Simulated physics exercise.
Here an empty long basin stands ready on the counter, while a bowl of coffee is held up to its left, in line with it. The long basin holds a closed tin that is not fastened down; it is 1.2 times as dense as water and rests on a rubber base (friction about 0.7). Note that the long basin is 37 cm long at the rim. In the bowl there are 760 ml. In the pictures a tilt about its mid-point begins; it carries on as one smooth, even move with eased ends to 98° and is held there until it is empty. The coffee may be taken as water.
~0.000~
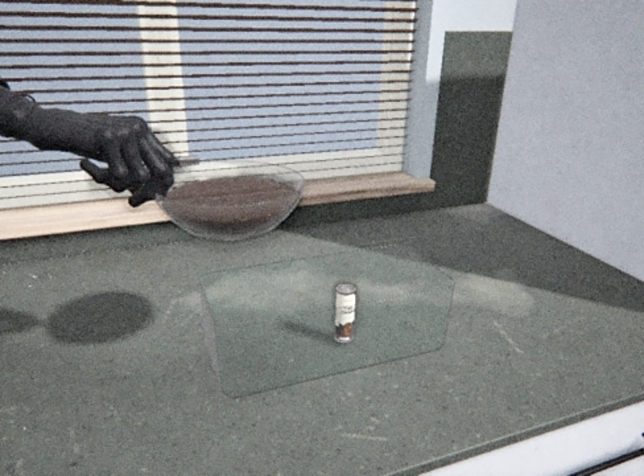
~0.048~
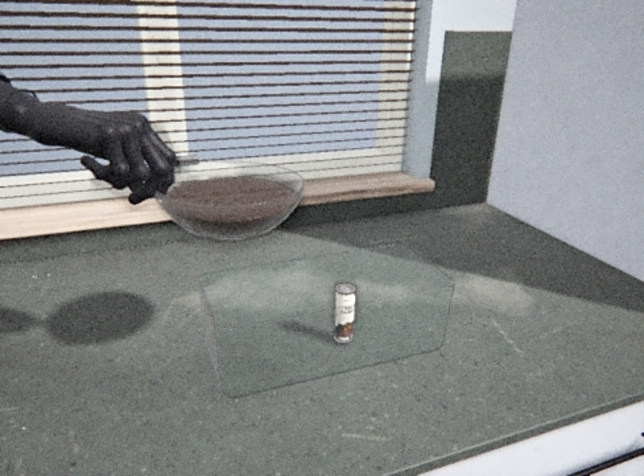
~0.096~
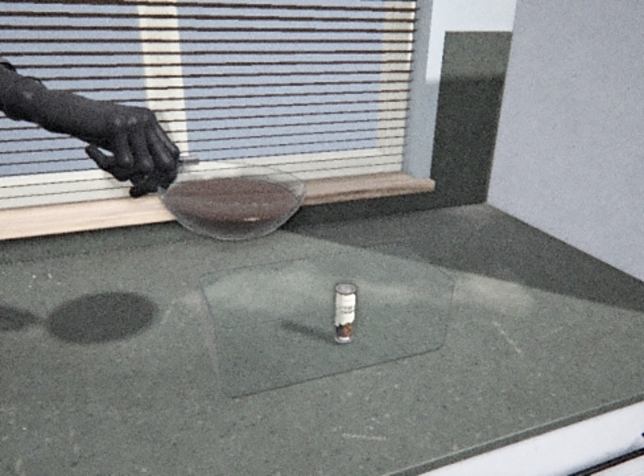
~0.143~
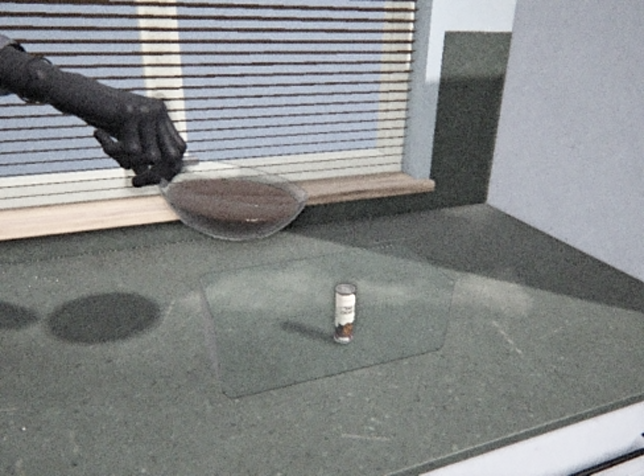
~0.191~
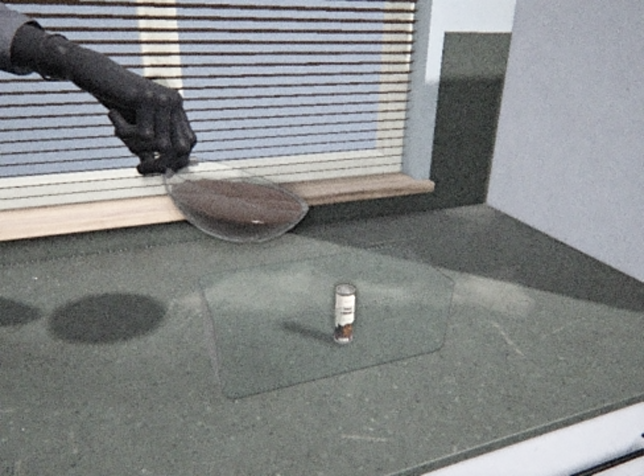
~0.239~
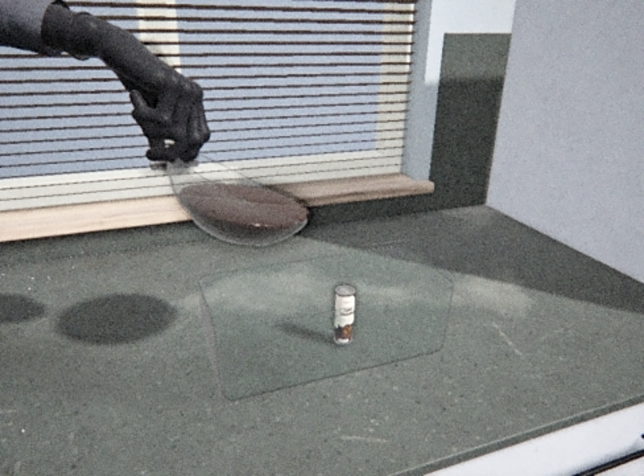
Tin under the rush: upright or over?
It keels over.
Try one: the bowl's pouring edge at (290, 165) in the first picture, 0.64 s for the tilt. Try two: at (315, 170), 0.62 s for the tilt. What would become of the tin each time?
Trial 1 - tin tips; trial 2 - tin tips.
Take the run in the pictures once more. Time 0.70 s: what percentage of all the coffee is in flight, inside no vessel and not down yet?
Roughly 2 %.
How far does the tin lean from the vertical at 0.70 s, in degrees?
Tilt: Around 25 degrees.
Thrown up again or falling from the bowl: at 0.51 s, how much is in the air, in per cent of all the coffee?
Near 30 per cent at that time.
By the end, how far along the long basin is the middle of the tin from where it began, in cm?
Shift of tin centre: Approx. 8.0 cm.
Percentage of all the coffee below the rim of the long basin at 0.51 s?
Roughly 66 per cent.
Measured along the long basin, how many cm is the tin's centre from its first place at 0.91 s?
Centre to centre, close to 7 cm.
Then, 0.51 s in, the tilt is 89° and 4 per cent is still to pour; the tin stands where it began.
Then, 0.70 s in, the tilt is 98° and 0 per cent is still to pour; the tin leans 25°.
Then, 0.91 s in, the tilt is 98° and 0 per cent is still to pour; the tin leans 60°.
Then, 1.13 s in, the tilt is 98° and 0 per cent is still to pour; the tin lies on its side.
Finally, the tin lies on its side.
